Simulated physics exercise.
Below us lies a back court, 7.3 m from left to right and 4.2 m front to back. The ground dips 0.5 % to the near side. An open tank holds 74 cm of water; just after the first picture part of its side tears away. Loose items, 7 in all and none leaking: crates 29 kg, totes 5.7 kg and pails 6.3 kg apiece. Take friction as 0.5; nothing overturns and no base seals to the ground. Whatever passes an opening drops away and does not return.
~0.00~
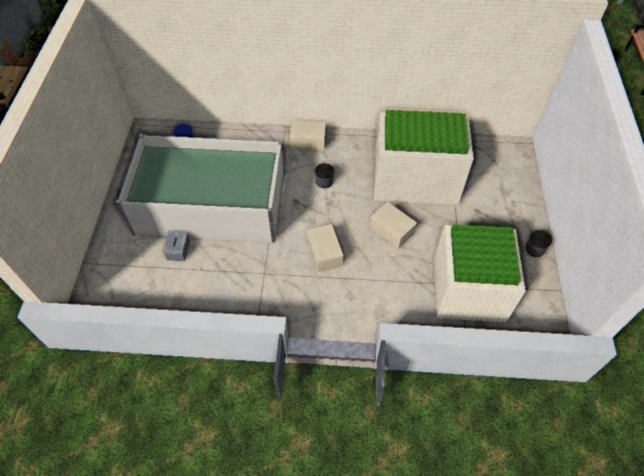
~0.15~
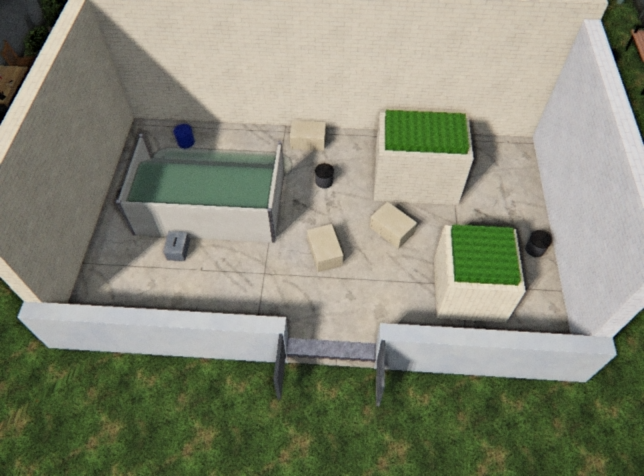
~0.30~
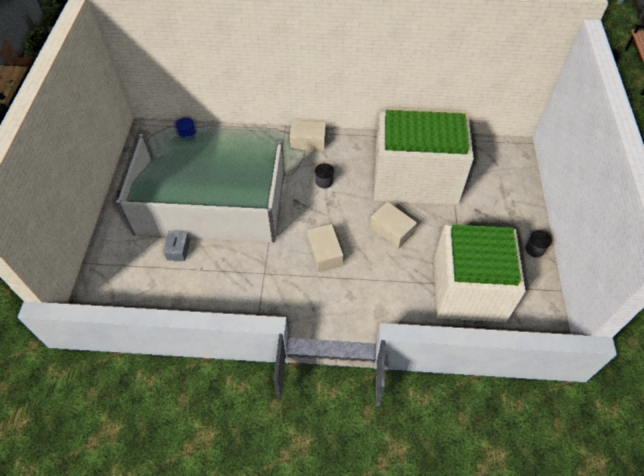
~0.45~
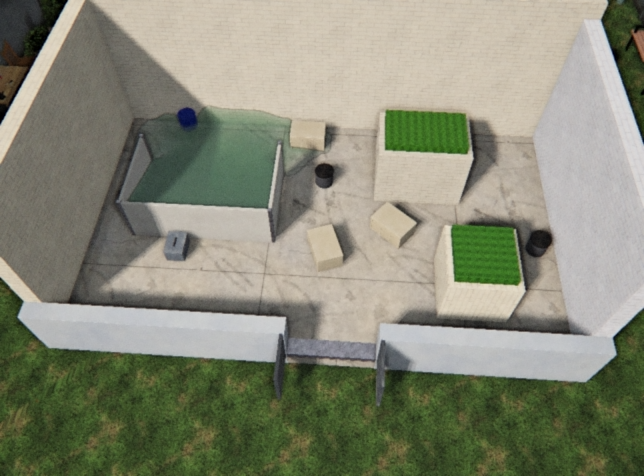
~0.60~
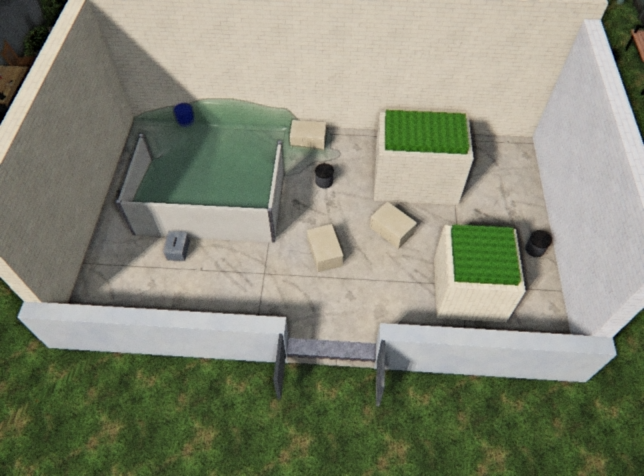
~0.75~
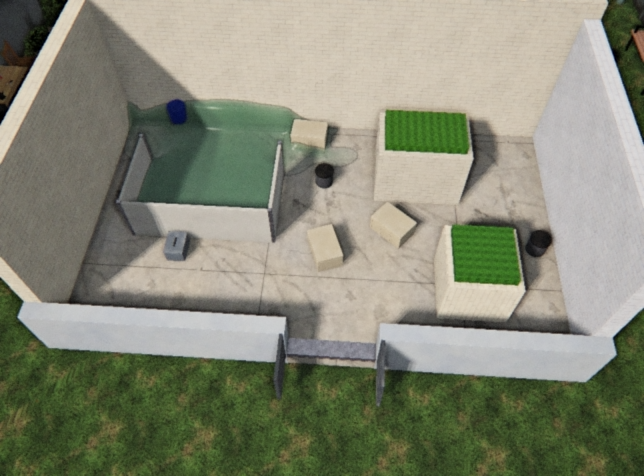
Green water pouring from the back of an open tank in a walled courtyard, spreading along the rear wall and shifting a blue pail.
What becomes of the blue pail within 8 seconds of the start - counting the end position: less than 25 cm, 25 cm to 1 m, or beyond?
The blue pail gets carried off.
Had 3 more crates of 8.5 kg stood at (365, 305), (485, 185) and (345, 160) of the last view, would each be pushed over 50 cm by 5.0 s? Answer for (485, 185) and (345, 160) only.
In that order: Under, more.
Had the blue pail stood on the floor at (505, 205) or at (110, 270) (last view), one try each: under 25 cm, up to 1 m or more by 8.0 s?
In that order: It moves a short way; it gets carried off.
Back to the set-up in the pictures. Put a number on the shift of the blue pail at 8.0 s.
Roughly 250 cm.
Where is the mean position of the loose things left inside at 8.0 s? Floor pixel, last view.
At about (345, 235).
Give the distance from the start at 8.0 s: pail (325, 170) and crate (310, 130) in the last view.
In that order: 60 cm, 350 cm.
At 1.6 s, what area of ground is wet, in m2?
About 10.5 m2.
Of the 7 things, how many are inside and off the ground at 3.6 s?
At that moment 0.
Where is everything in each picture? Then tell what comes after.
The first frame shows the blue pail at (183, 130), on the bottom; water covers 2.8 m2; 0 of 7 have shifted.
The second frame shows the blue pail at (183, 130) rests on the ground; water covers 4.0 m2; 0 of 7 have shifted.
The third frame shows the blue pail at (185, 124) rests on the ground, 17 cm from its start; water covers 5.5 m2; 1 of 7 have shifted.
The fourth frame shows the blue pail at (186, 114), on the bottom, 39 cm from its start; water covers 6.3 m2; 1 of 7 have shifted.
The fifth frame shows the blue pail at (183, 109) floats, 39 cm from its start; 6.6 m2 under water; 1 of 7 have shifted.
The sixth frame shows the blue pail at (176, 106), afloat, 37 cm from its start; water covers 6.9 m2; 1 of 7 have shifted.
After 1.6 s the blue pail is near (119, 165), 1.3 m from its start, afloat; 0 of 7 are out; 1 afloat.
After 3.6 s the blue pail is near (186, 257), 2.7 m from its start, aground; 0 of 7 are out; 0 afloat.
After 5.6 s the blue pail is near (198, 251), 2.6 m from its start, aground; 0 of 7 are out; 0 afloat.
After 8.0 s the blue pail is near (198, 251), 2.6 m from its start, aground; 0 of 7 are out; 1 afloat.
